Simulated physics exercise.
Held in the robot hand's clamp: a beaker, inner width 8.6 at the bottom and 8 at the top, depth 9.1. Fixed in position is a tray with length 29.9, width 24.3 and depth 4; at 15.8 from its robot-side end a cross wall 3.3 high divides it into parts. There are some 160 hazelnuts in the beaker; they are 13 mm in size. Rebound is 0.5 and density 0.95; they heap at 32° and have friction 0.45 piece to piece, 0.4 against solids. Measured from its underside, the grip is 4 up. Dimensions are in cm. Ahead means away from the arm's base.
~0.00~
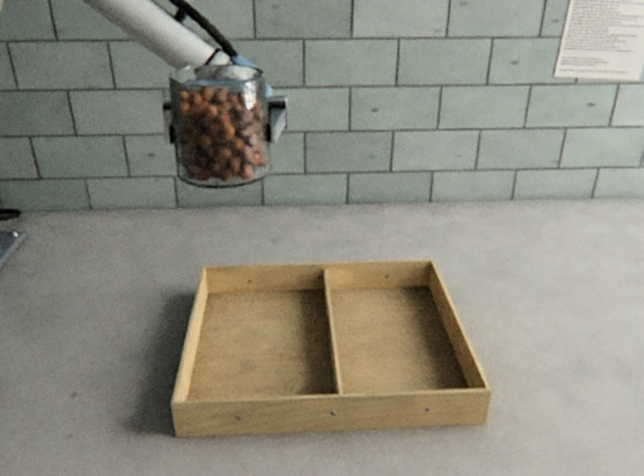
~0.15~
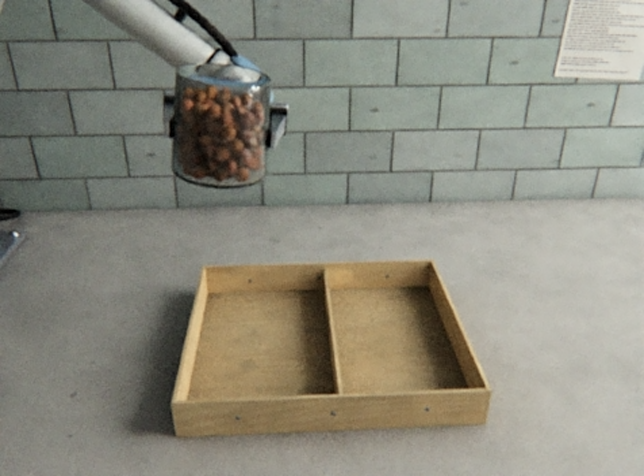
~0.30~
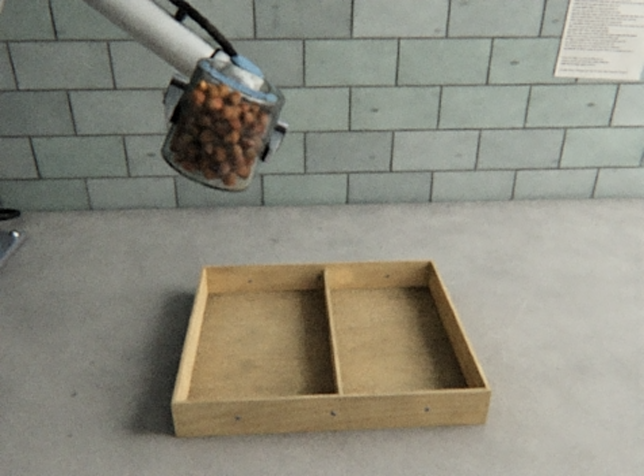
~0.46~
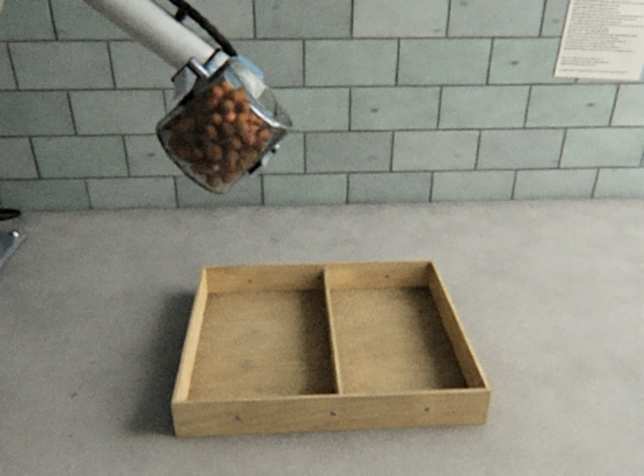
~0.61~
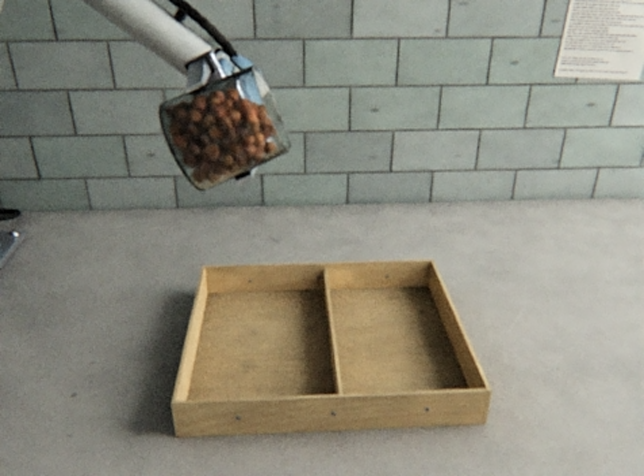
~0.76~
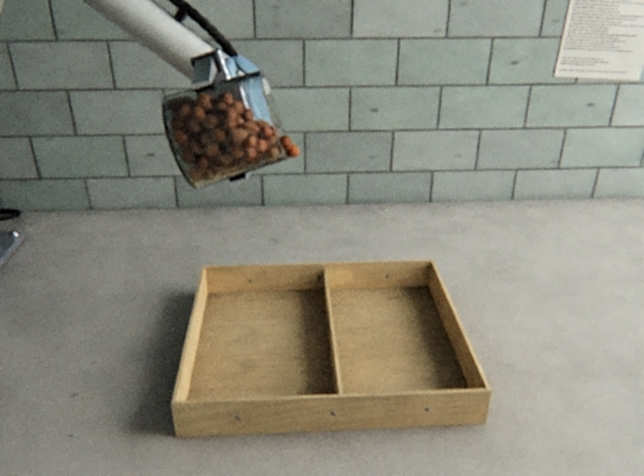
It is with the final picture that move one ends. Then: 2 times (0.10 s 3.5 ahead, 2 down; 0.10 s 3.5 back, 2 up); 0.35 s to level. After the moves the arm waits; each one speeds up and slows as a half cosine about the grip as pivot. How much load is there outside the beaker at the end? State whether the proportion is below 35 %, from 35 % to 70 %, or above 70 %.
The proportion is below 35 %.
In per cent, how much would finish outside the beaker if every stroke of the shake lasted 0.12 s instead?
Then roughly 20 percent.
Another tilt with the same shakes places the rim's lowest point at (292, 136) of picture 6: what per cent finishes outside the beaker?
That comes to some 5 percent.
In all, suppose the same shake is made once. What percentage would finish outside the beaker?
It would then be around 20 per cent.
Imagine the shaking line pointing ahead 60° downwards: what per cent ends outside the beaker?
I'd say close to 10 per cent.
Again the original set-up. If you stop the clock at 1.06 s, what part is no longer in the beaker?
Near 15 in a hundred parts have gone so far.
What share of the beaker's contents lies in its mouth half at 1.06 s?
Mouth half share: Roughly 40 %.
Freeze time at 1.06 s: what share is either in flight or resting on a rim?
Some 10 percent.
By 1.06 s, tilted 74° forward, highest piece 27 above the table; 136 in the beaker, 4 in the far-side part, 16 in flight or on a rim.
By 1.36 s, tilted 29° forward, highest piece 30 above the table; 114 in the beaker, 27 in the far-side part, 12 in the robot-side part, 2 on the table or floor, 1 in flight or on a rim.
By 1.71 s, level, highest piece 29 above the table; 114 in the beaker, 29 in the far-side part, 11 in the robot-side part, 2 on the table or floor.
By 2.76 s, level, highest piece 29 above the table; 114 in the beaker, 29 in the far-side part, 11 in the robot-side part, 2 on the table or floor.
Final count, 114 in the beaker, 29 in the far-side part, 11 in the robot-side part, 2 on the table or floor. That is 27 % outside the beaker.
